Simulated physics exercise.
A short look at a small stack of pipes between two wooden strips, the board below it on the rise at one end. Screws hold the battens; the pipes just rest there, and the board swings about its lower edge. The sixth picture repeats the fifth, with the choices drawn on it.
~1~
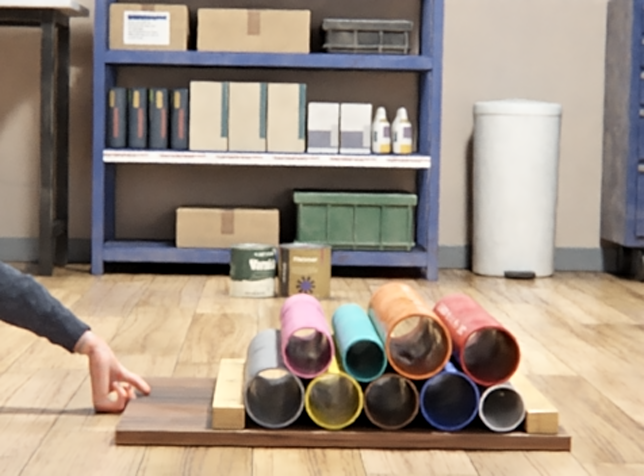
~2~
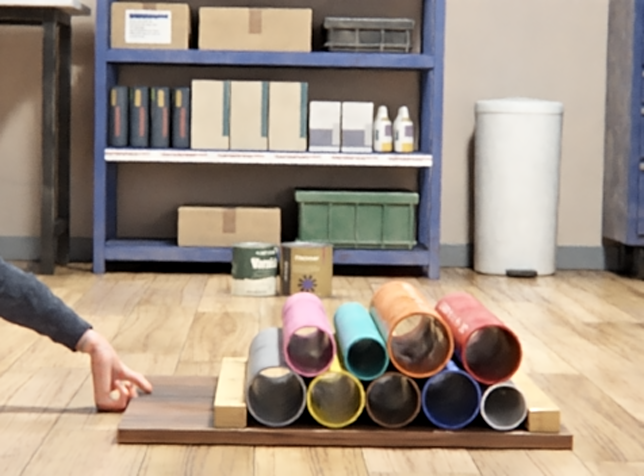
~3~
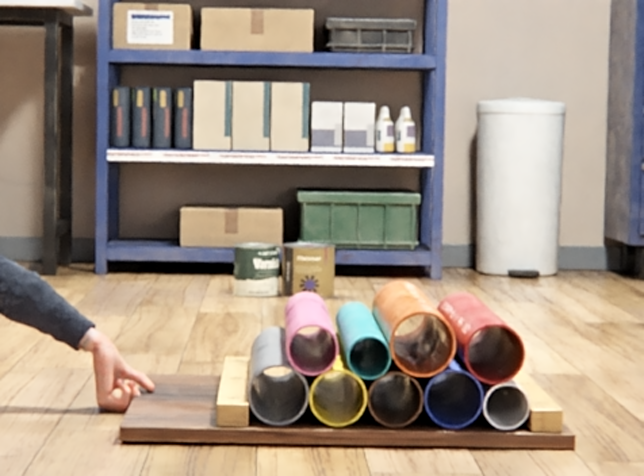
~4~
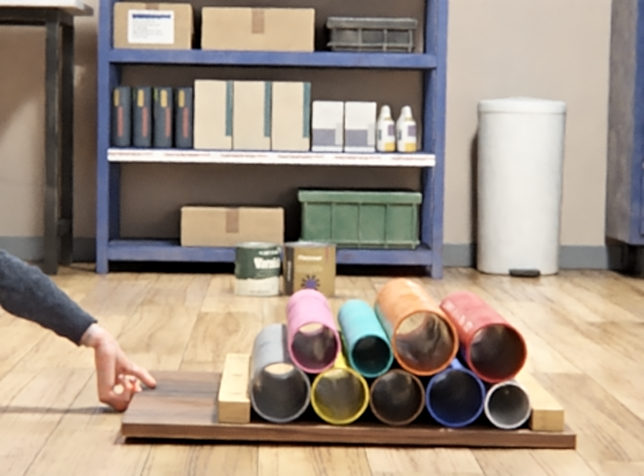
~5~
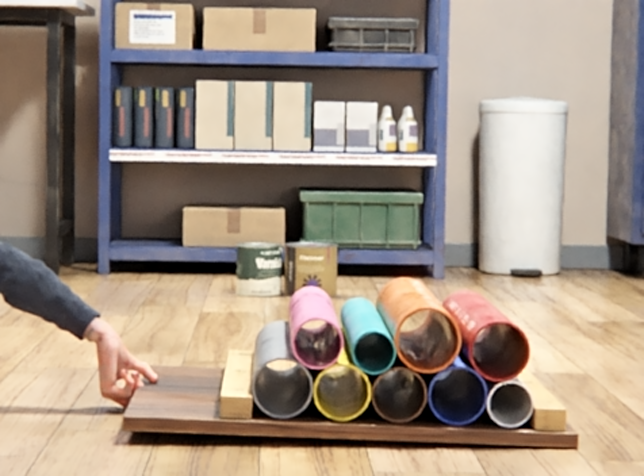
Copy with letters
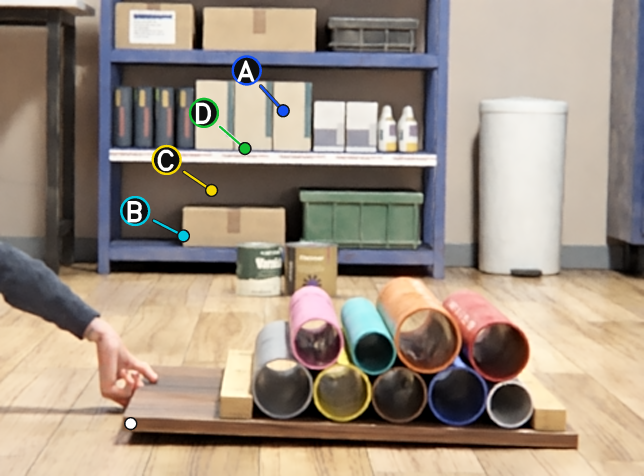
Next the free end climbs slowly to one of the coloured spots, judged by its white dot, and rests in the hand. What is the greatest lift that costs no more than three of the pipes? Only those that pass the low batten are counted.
At most to B.
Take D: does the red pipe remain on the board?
No.
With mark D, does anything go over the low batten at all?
Yes.
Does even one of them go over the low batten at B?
At B: Yes.
On the marked copy, A at (283, 111); B at (183, 236); C at (211, 191); D at (245, 148); the white dot at (131, 423).
Taking B. A third of the way, board at 16°.
Two thirds of the way, board at 27°.
When it is over, board at 27°, one over the low batten (red).
As for the rest, A four over the low batten (red, turquoise, pink, orange); C four over the low batten (red, turquoise, pink, orange); D four over the low batten (red, turquoise, pink, orange).
